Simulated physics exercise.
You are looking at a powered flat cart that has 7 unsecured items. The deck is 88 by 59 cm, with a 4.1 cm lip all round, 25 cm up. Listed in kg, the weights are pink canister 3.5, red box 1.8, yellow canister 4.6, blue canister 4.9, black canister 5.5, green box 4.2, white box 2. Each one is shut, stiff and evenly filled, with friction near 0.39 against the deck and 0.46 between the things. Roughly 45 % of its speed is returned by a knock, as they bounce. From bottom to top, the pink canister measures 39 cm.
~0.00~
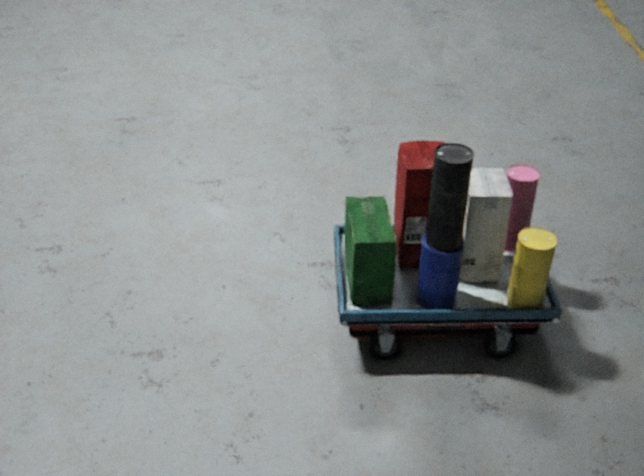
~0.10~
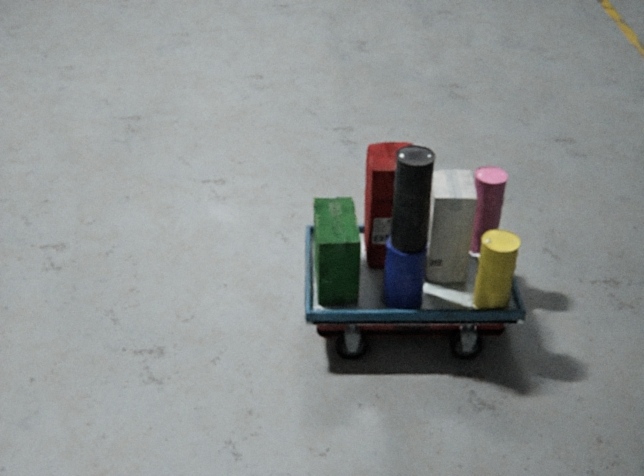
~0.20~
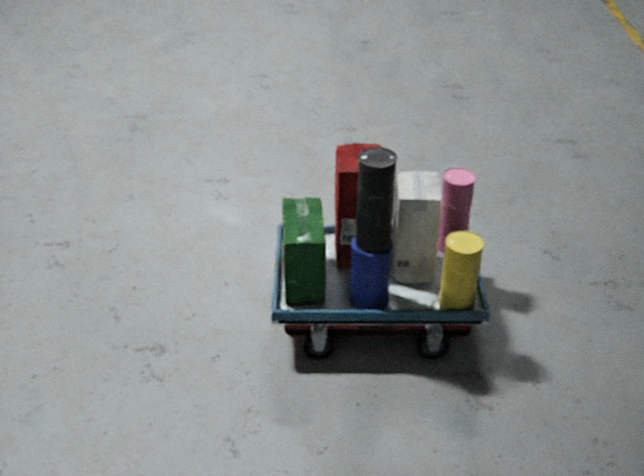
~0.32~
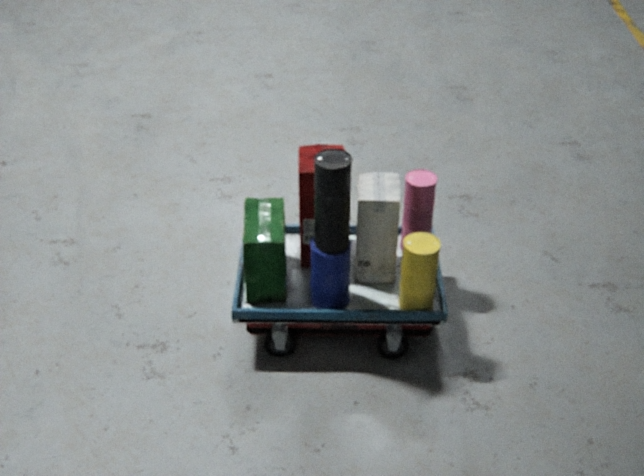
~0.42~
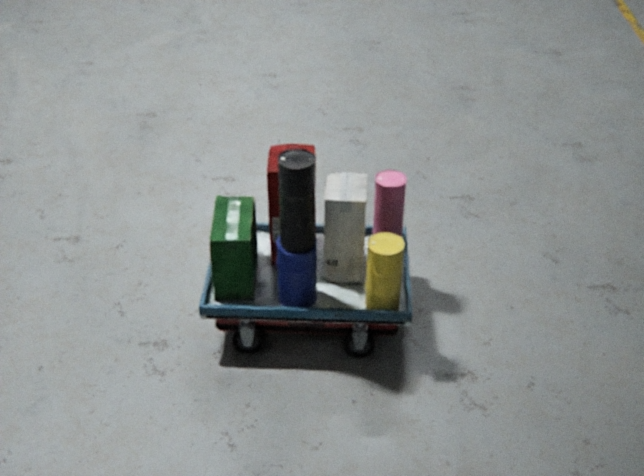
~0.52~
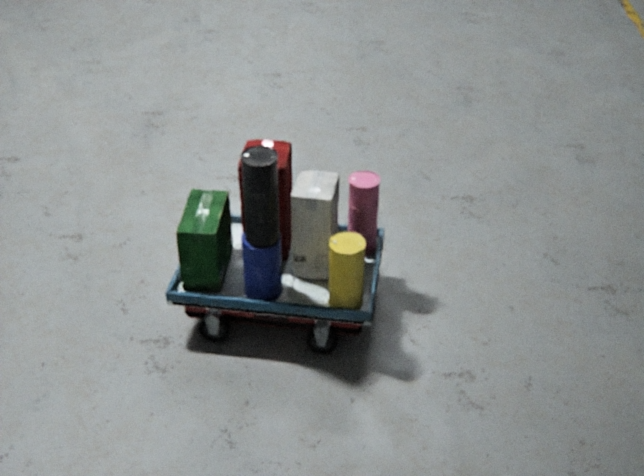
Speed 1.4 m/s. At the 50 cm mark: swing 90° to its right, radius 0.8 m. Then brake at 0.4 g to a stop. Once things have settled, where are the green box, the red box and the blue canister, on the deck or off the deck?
The green box remains on the deck; the red box remains on the deck; the blue canister gets thrown off.
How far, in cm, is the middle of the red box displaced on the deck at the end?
Around 2 centimetres.
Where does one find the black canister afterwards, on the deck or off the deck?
Black canister: Goes out of bounds.
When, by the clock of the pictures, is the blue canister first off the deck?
Answer: Near 1.1 s.
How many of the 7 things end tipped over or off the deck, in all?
The tally is 2.
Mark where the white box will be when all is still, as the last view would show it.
In the last view, its centre sits near (218, 95).
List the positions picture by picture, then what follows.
In the first picture, 0 cm covered; green box (369, 249); red box (422, 205); blue canister (440, 271).
In the second picture, 14 cm covered; black canister (412, 200); white box (448, 227).
In the third picture, 28 cm covered; pink canister (455, 212); yellow canister (460, 273).
In the fourth picture, 45 cm covered; black canister (332, 202); white box (377, 229).
In the fifth picture, 59 cm covered; pink canister (389, 214); yellow canister (384, 274).
In the sixth picture, 73 cm covered, turned 6°; green box (206, 240) moved 2 cm; blue canister (263, 264).
After 0.82 s, 115 cm covered, turned 36°; black canister now off the deck; blue canister 18° off upright near (169, 221); green box moved 7 cm near (149, 191).
After 1.22 s, 171 cm covered, turned 76°; blue canister now off the deck; green box moved 7 cm near (170, 117).
After 1.52 s, 212 cm covered, turned 90°; green box moved 7 cm near (202, 80).
After 2.32 s, 231 cm covered, turned 90°, stopped; green box moved 7 cm near (206, 66); red box moved 3 cm near (242, 70); pink canister 3° off upright.
In the end (4.6 s), off the deck, blue canister and black canister; the other 5 under 10 cm from the start. In the last view, green box near (206, 66), red box near (242, 70).
